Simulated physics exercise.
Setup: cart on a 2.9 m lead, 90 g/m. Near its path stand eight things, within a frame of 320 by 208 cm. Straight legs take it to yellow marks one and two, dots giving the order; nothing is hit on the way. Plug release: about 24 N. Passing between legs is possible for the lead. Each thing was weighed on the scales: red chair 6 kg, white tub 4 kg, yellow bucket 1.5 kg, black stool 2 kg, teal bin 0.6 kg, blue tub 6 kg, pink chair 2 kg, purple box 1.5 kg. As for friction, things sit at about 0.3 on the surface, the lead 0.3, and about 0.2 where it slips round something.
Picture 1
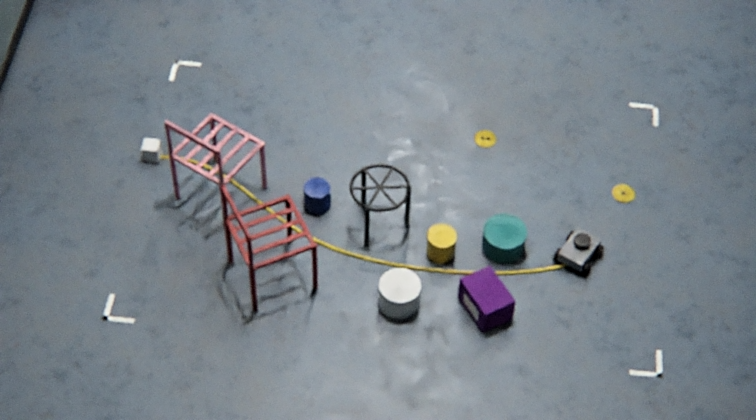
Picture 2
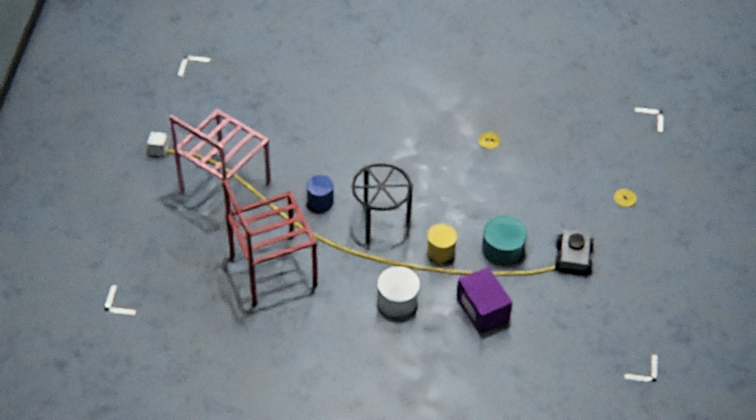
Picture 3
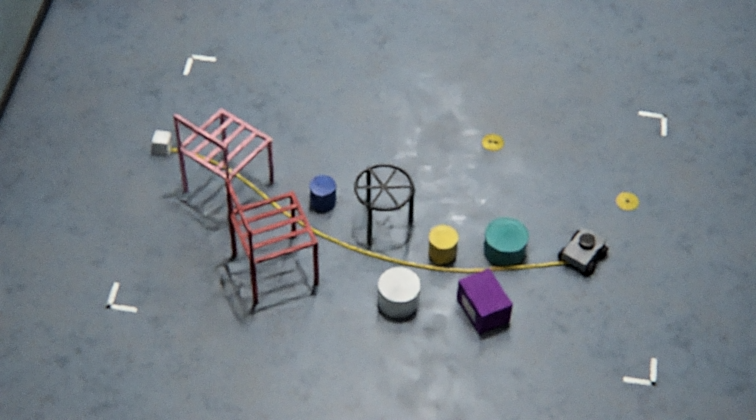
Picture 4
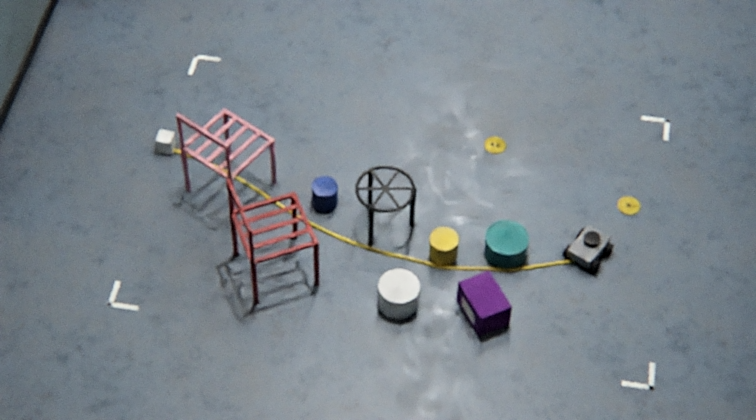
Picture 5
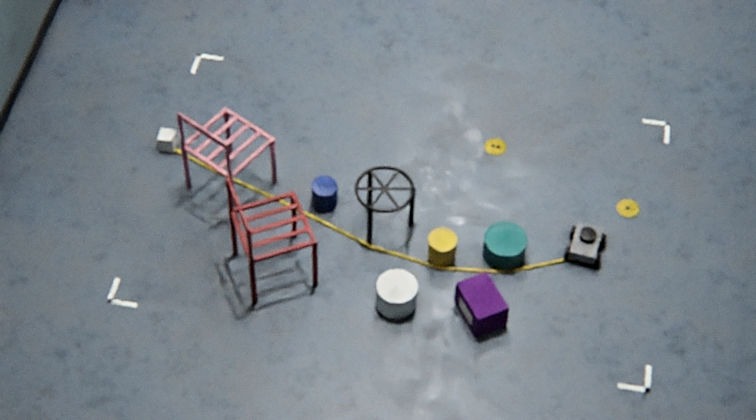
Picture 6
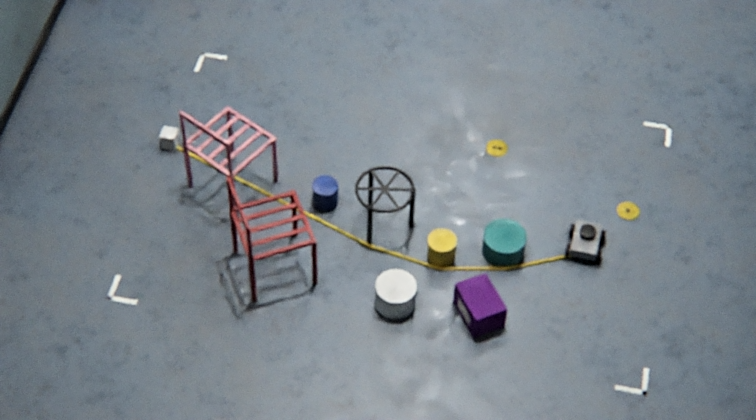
A small grey cart sits at the right end of a long yellow lead on a blue-grey floor, seen from high above. The lead curves from a white block at left past pink and red chairs, a blue tub, black stool and yellow bucket, between a teal bin and a white tub and purple box. The cart twists and shifts slightly, the lead straightens a little, and the view drifts slightly.
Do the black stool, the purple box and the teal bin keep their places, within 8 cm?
Going one by one: The black stool ends up displaced, then the purple box stays more or less there, then the teal bin ends up displaced.
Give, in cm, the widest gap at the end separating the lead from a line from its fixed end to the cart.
At the end the lead strays roughly 30 cm from the straight line.
Next, cart at (623, 214), plug out; teal bin 32 cm off its start, black stool 22 cm off its start, yellow bucket 35 cm off its start.
Then, cart at (585, 189), plug out; teal bin 32 cm off its start, black stool 22 cm off its start, yellow bucket 35 cm off its start.
After that, cart at (535, 165), plug out; teal bin 32 cm off its start at (505, 198), black stool 22 cm off its start at (402, 164), yellow bucket 35 cm off its start at (450, 195).
Later, cart at (498, 147), plug out; teal bin 32 cm off its start, black stool 22 cm off its start, yellow bucket 35 cm off its start.
At the end, cart at (498, 147), plug out; teal bin 32 cm off its start at (505, 198), black stool 22 cm off its start at (402, 164), purple box 0 cm off its start at (481, 296), yellow bucket 35 cm off its start at (450, 195).
